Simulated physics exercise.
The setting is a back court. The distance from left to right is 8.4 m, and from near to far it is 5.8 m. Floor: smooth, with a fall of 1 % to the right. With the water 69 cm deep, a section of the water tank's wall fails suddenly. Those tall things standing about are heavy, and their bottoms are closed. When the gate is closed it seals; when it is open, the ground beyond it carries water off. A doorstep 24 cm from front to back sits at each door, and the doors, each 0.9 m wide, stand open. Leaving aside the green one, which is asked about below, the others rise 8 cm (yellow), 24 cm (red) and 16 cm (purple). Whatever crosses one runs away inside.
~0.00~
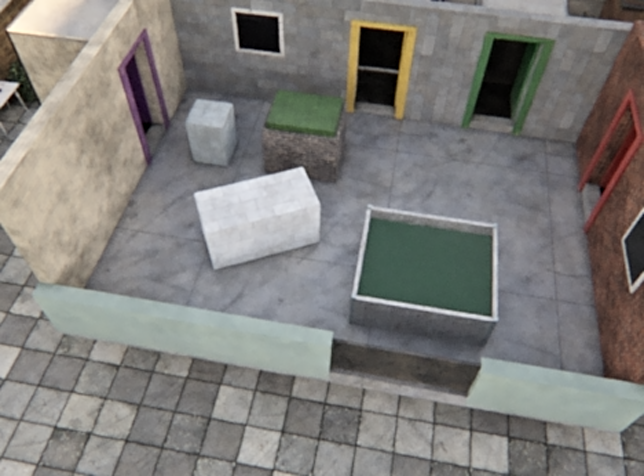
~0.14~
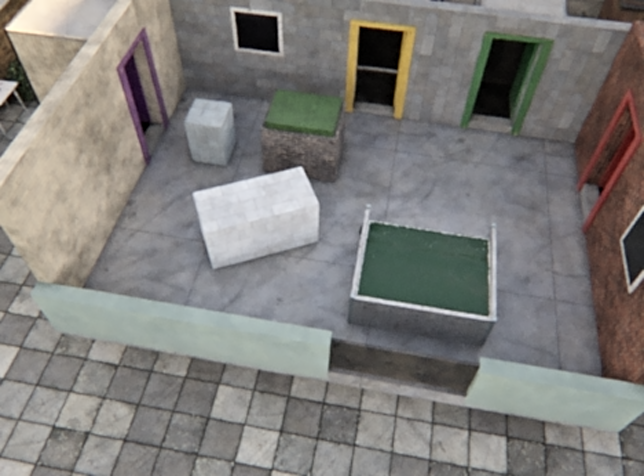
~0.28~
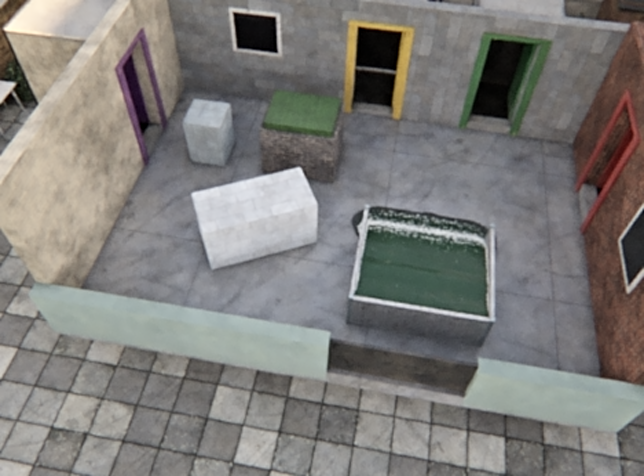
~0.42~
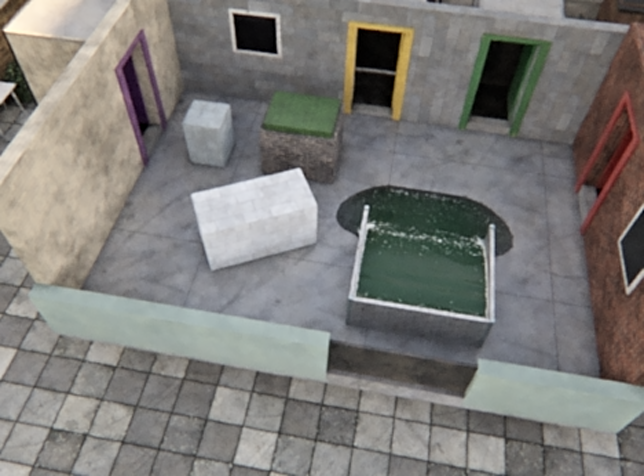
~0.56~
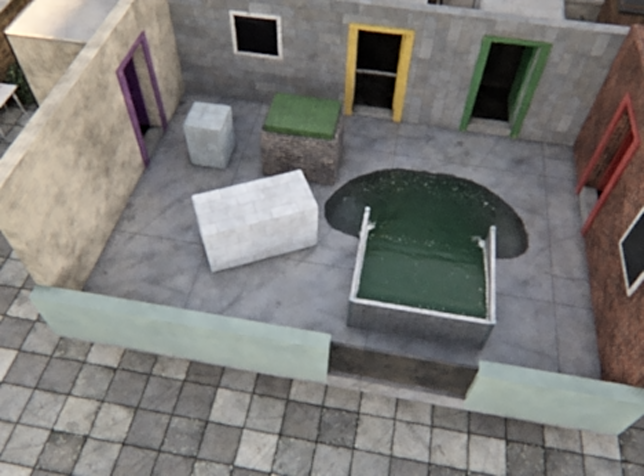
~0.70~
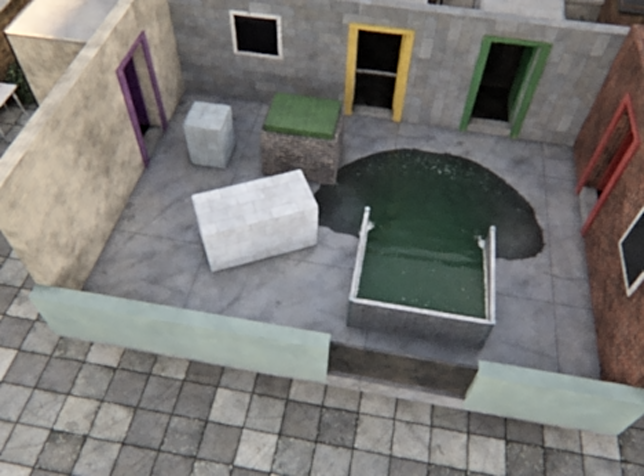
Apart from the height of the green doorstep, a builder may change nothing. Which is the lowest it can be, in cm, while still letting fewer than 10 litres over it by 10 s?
No lower than about 27 cm.
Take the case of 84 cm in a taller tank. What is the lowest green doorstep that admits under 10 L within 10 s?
Then a height close to 33 cm.
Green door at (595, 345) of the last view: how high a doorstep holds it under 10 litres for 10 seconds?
11.5 cm.
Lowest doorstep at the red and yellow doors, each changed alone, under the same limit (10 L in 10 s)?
Roughly 11.0 cm for the red door and roughly 26 cm for the yellow door.
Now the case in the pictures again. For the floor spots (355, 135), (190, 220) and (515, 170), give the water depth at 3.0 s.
In order: Around 16, 0 and 14 cm.
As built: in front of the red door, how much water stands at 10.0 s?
Some 8.0 centimetres.
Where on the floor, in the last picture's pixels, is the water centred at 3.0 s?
(440, 184), roughly.
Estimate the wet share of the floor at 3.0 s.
Wet: Close to 40 %.
After 1.4 s water covers 35 % of the floor, deepest (36 cm) near (430, 126); 28 cm at the green door, 4 litres in over its 18 cm doorstep.
After 3.0 s water covers 40 % of the floor, deepest (36 cm) near (568, 146); 22 cm at the green door, 65 litres in over its 18 cm doorstep.
After 10.0 s water covers 95 % of the floor, deepest (14 cm) near (584, 289); 6 cm at the green door, 71 litres in over its 18 cm doorstep.
At the green door as built, the water arrived by 1.0 s and peaked near 31 cm at 2.0 s.
With a doorstep of 24.5 cm, 19 litres would have come in within the 10 s; with 33.5 cm, 0 litres. So under 10 litres takes about 27 cm.
